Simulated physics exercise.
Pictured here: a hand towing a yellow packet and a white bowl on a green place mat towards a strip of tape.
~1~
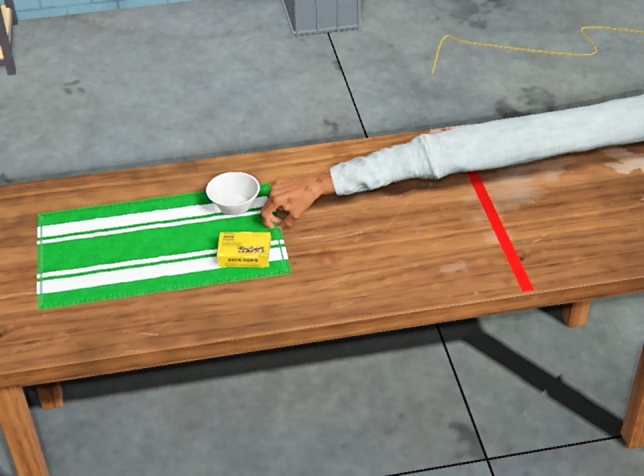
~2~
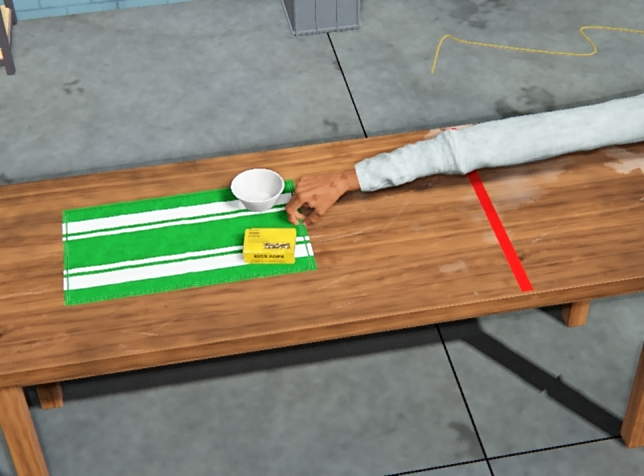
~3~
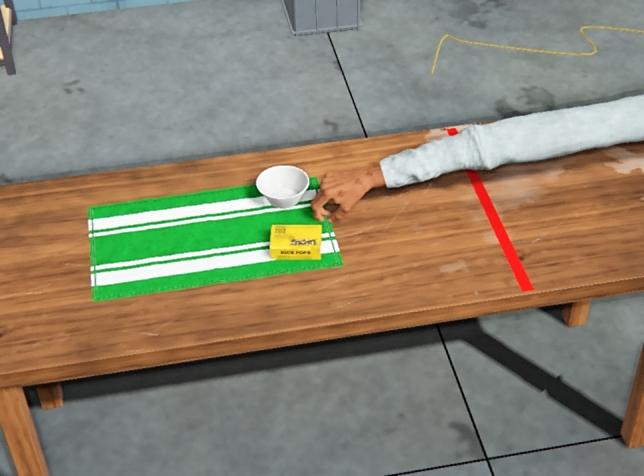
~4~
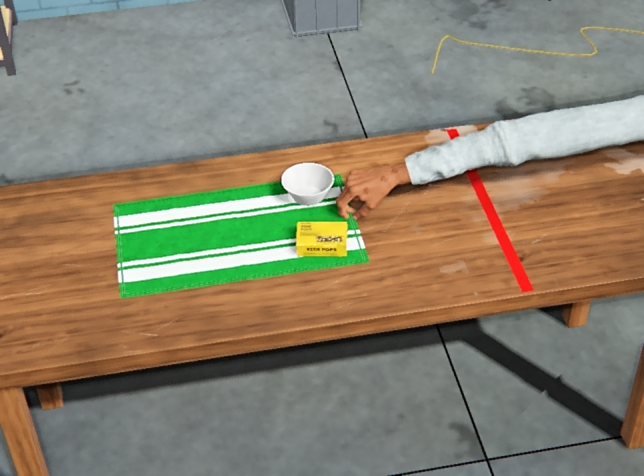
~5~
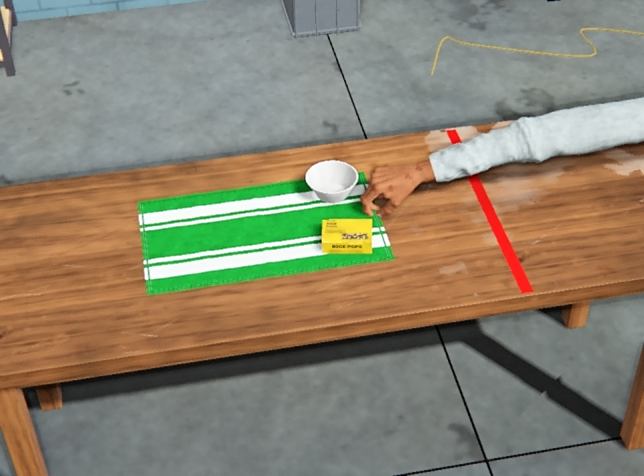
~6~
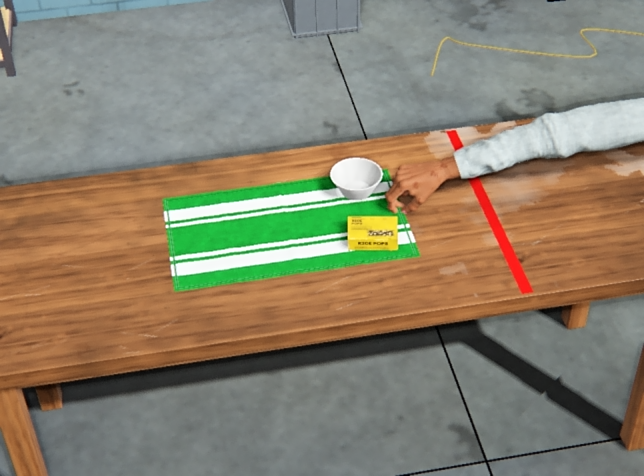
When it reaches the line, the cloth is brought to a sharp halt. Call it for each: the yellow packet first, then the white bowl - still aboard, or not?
My call: The yellow packet not aboard; the white bowl not aboard.
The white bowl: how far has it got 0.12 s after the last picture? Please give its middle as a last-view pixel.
Near pixel (414, 175).
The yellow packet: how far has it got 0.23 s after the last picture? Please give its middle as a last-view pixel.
Approximate spot: (484, 218).
Then, 0.12 s later than the last view, hem short of the tape; yellow packet on the cloth near (433, 225); white bowl on the cloth near (414, 175).
Then, 0.23 s later than the last view, hem at the tape; yellow packet on the cloth near (484, 218); white bowl on the cloth near (463, 168).
Finally, hem at the tape; yellow packet ahead of the hem near (528, 212); white bowl ahead of the hem near (505, 164). The yellow packet leaves the cloth and the white bowl shoots off the front.
